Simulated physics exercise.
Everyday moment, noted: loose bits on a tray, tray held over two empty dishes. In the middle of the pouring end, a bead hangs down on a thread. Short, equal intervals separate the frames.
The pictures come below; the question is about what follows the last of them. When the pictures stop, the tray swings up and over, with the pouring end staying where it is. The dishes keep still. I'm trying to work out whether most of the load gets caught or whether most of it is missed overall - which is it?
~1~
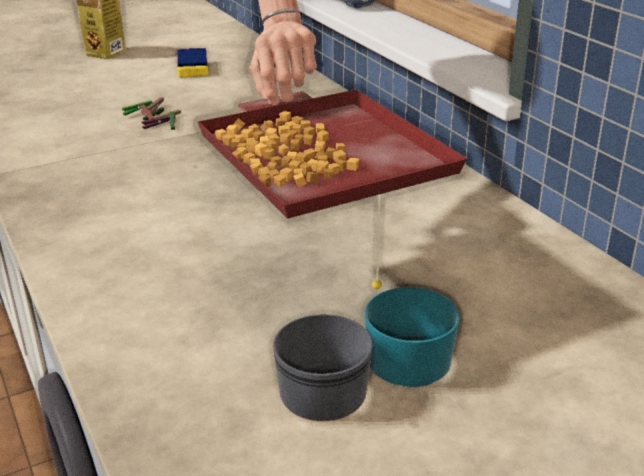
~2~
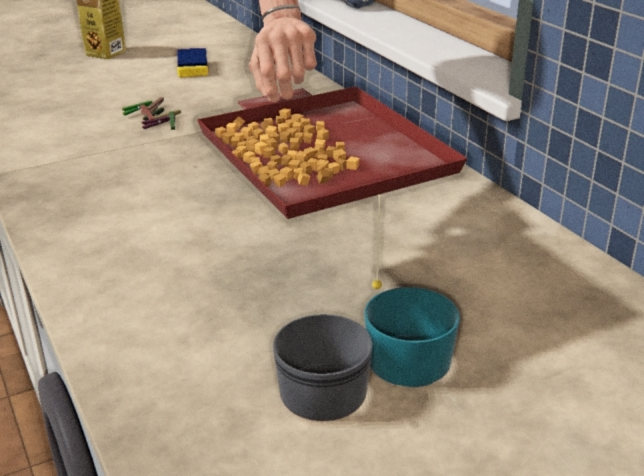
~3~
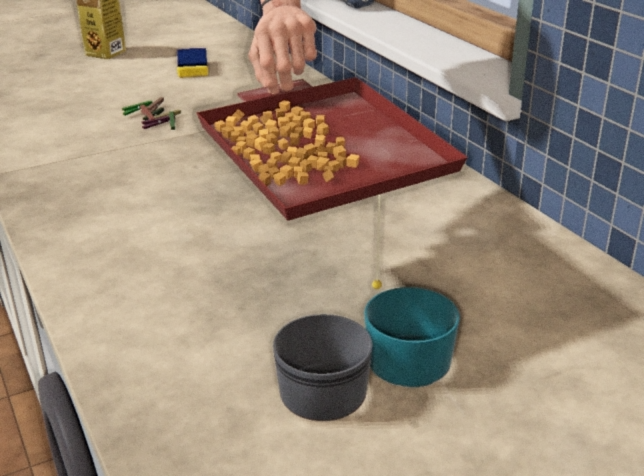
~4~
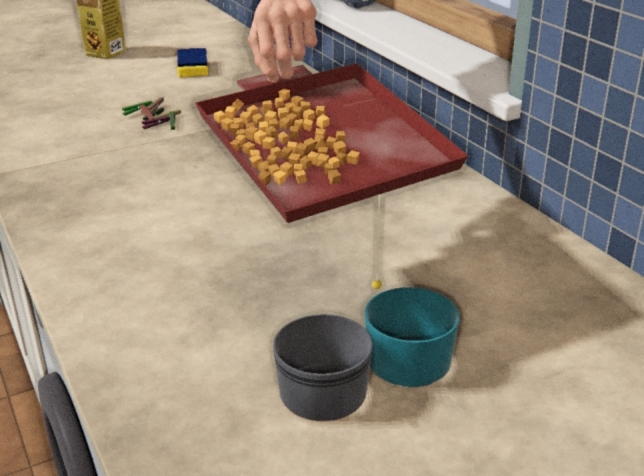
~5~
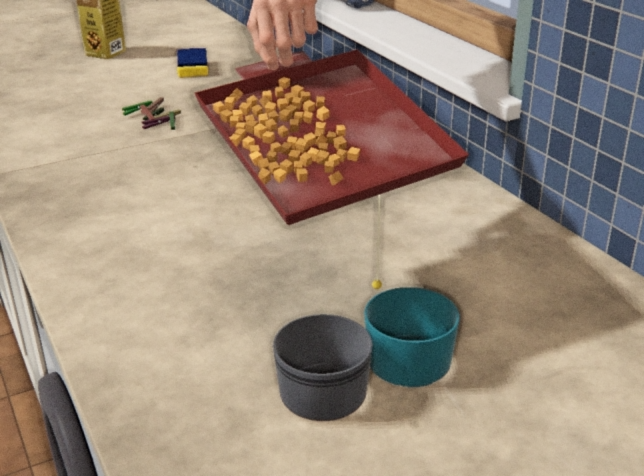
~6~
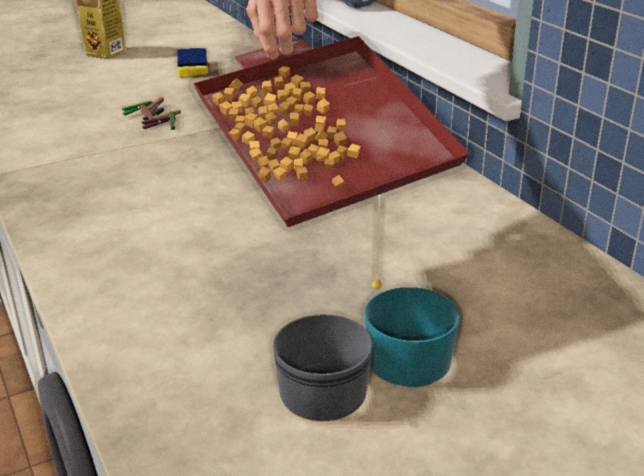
Most of it gets caught.
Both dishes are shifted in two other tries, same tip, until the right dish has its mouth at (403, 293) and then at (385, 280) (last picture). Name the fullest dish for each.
It comes out as the one to the left in the first try and the one to the left in the second.
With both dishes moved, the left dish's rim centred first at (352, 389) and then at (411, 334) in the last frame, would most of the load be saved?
Catch, run one: Below the halfway mark; run two: Below the halfway mark.
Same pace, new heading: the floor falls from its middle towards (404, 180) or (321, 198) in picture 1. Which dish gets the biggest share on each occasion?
In turn: The dish on the right; the left dish.
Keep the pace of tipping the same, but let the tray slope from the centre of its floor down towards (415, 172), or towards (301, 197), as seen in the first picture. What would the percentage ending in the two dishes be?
Lab note: Try one about 0 %, try two about 10 %.
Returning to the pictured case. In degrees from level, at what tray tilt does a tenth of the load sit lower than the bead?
I'd say close to 70 degrees.
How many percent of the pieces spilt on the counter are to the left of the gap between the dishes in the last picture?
About 80 per cent.
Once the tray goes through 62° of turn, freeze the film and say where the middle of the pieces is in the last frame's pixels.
Look close to (308, 192) in the last picture.
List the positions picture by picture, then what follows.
The first frame shows corners of the pouring end at (287, 202) and (461, 158), level; middle of the load at (284, 150), croutons; left dish at (346, 392); right dish at (437, 359); bead on its thread at (377, 284).
The second frame shows corners of the pouring end at (287, 203) and (461, 157), level; middle of the load at (284, 149).
The third frame shows corners of the pouring end at (288, 205) and (461, 156), tipped barely, lowest at the left corner; middle of the load at (283, 144).
The fourth frame shows corners of the pouring end at (288, 208) and (462, 155), tipped a little, lowest at the left corner; middle of the load at (283, 138).
The fifth frame shows corners of the pouring end at (288, 211) and (462, 153), tipped a little, lowest at the left corner; middle of the load at (283, 132).
The sixth frame shows corners of the pouring end at (288, 214) and (463, 152), tipped clearly, lowest at the left corner; middle of the load at (283, 126); left dish at (346, 392); right dish at (437, 359).
Soon after the last picture, tray tipped steeply; nearly all on the tray; a small part in the air.
A little later, tray tipped past a quarter turn; about two thirds on the tray; about a quarter in the left dish; a small part in the right dish; a stray few outside both; a stray few in the air.
Later still, tray tipped past a quarter turn; most in the left dish; a small part in the right dish; about a quarter outside both.
At rest, tray tipped past a quarter turn; most in the left dish; a small part in the right dish; about a quarter outside both.
